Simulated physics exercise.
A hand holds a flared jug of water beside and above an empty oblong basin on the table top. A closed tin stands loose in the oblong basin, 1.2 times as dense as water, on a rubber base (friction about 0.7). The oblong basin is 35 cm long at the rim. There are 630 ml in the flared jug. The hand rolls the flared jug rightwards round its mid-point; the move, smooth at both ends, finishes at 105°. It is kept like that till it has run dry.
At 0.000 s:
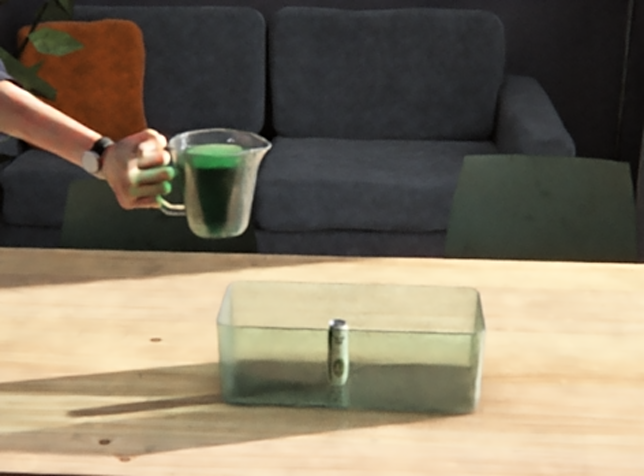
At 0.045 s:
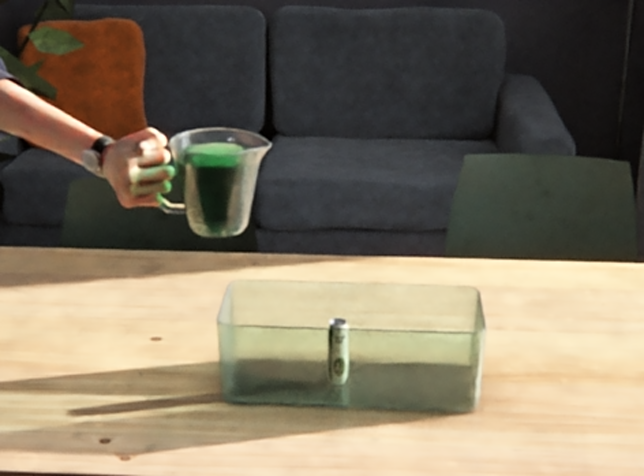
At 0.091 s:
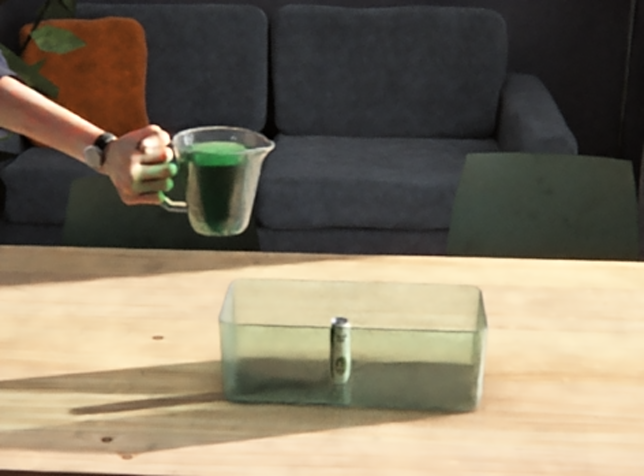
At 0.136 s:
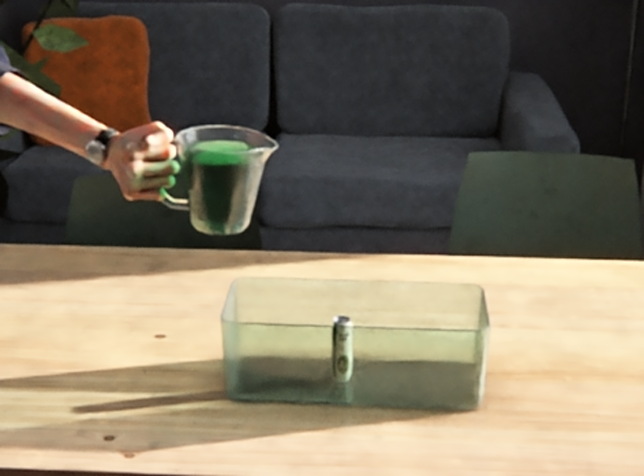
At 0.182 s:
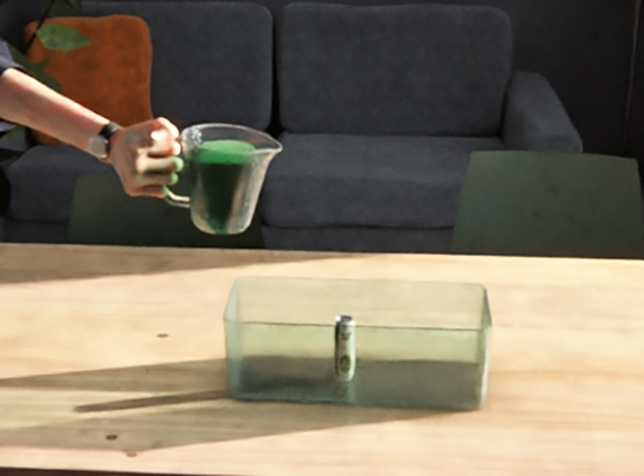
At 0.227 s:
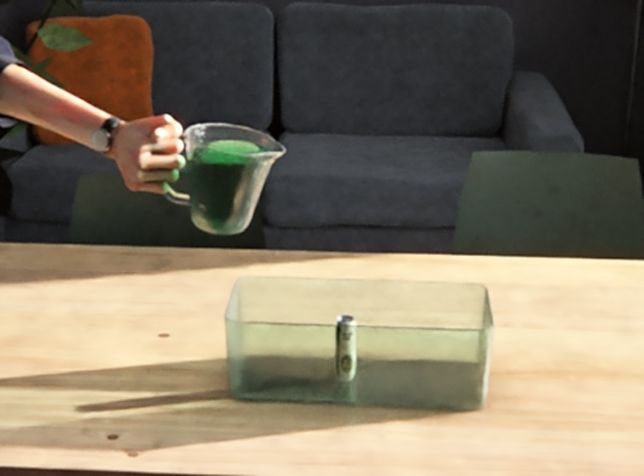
Hand holding a glass jug of green liquid above a clear basin containing a small can, slowly tilting it slightly rightwards.
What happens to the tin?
It topples.
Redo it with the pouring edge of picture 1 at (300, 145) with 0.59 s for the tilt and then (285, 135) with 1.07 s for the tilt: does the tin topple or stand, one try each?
First it remains upright; then it topples.
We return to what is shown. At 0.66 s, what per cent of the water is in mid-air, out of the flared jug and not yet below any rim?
Near 20 in a hundred.
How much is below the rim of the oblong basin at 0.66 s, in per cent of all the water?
Near 5 in a hundred.
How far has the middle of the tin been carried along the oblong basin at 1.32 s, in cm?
Some 10 cm.
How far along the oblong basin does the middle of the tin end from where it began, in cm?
About 9.5 cm.
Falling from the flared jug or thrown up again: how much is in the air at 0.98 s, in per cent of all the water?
Near 20 in a hundred.
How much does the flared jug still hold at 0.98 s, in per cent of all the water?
About 18 per cent.
Then, 0.66 s in, the tilt is 63° and 75 per cent is still to pour; the tin stands where it began.
Then, 0.98 s in, the tilt is 98° and 18 per cent is still to pour; the tin stands where it began.
Then, 1.32 s in, the tilt is 105° and 0 per cent is still to pour; the tin lies on its side.
Then, 1.68 s in, the tilt is 105° and 0 per cent is still to pour; the tin lies on its side.
Finally, the tin lies on its side.
